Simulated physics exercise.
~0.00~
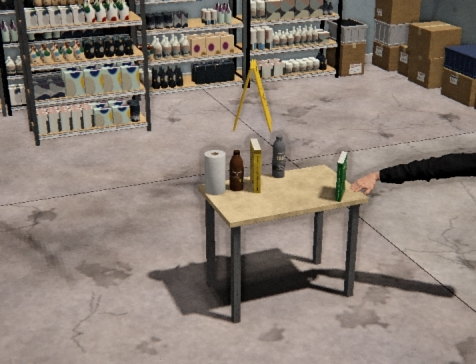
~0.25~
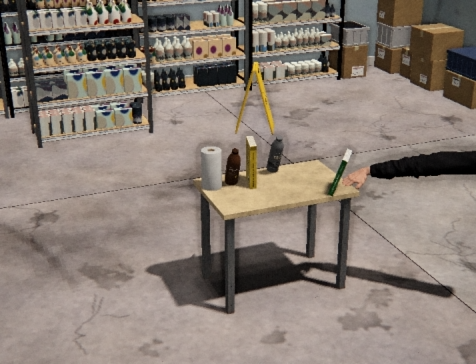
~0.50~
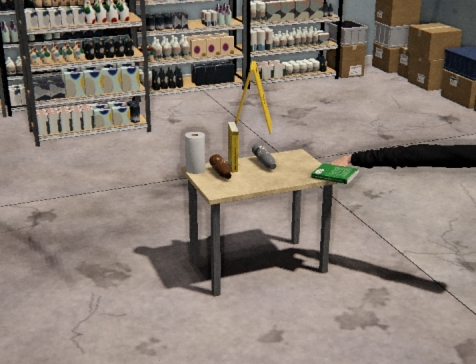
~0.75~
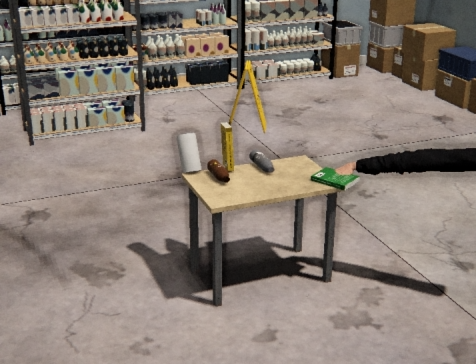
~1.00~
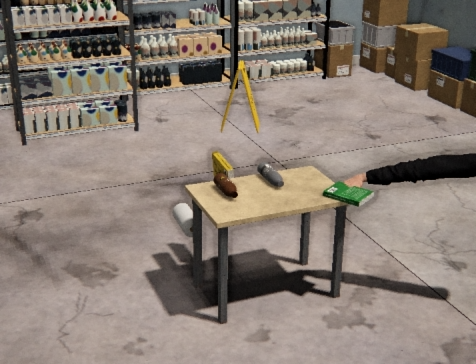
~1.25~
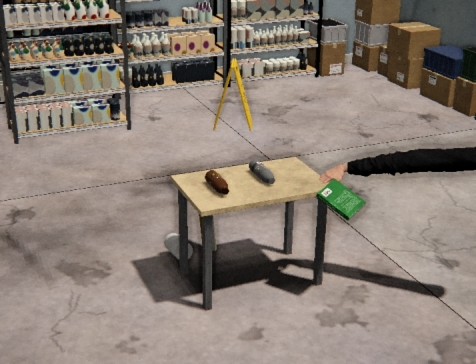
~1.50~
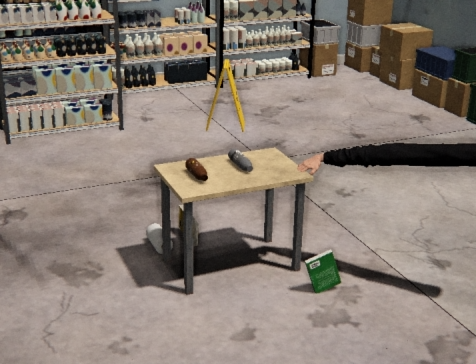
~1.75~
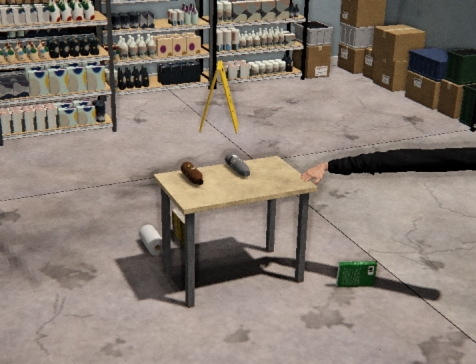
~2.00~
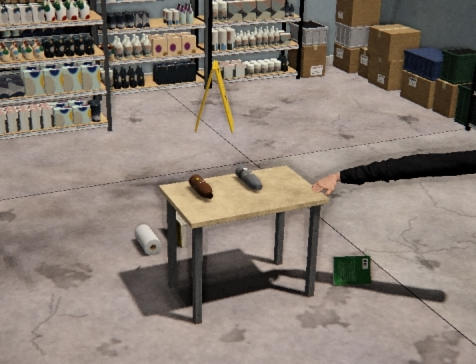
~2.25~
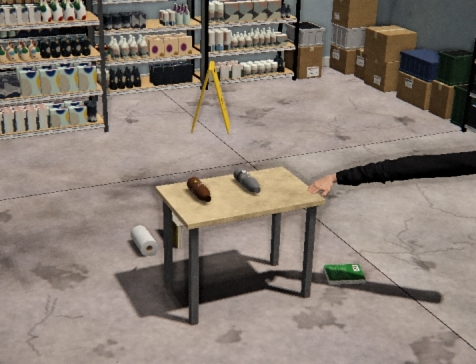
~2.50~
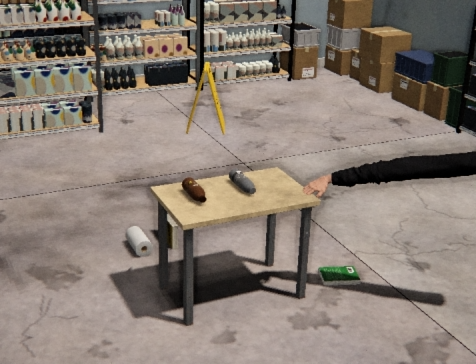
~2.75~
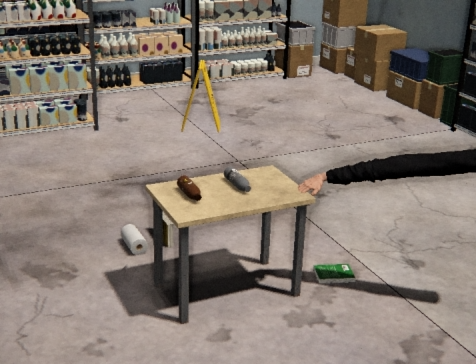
An arm reached in at the right as a small work table jerked about, tipping over the bottles and green book on top; the white roll, yellow book and green book dropped to the floor, leaving the brown and grey bottles lying on the table.
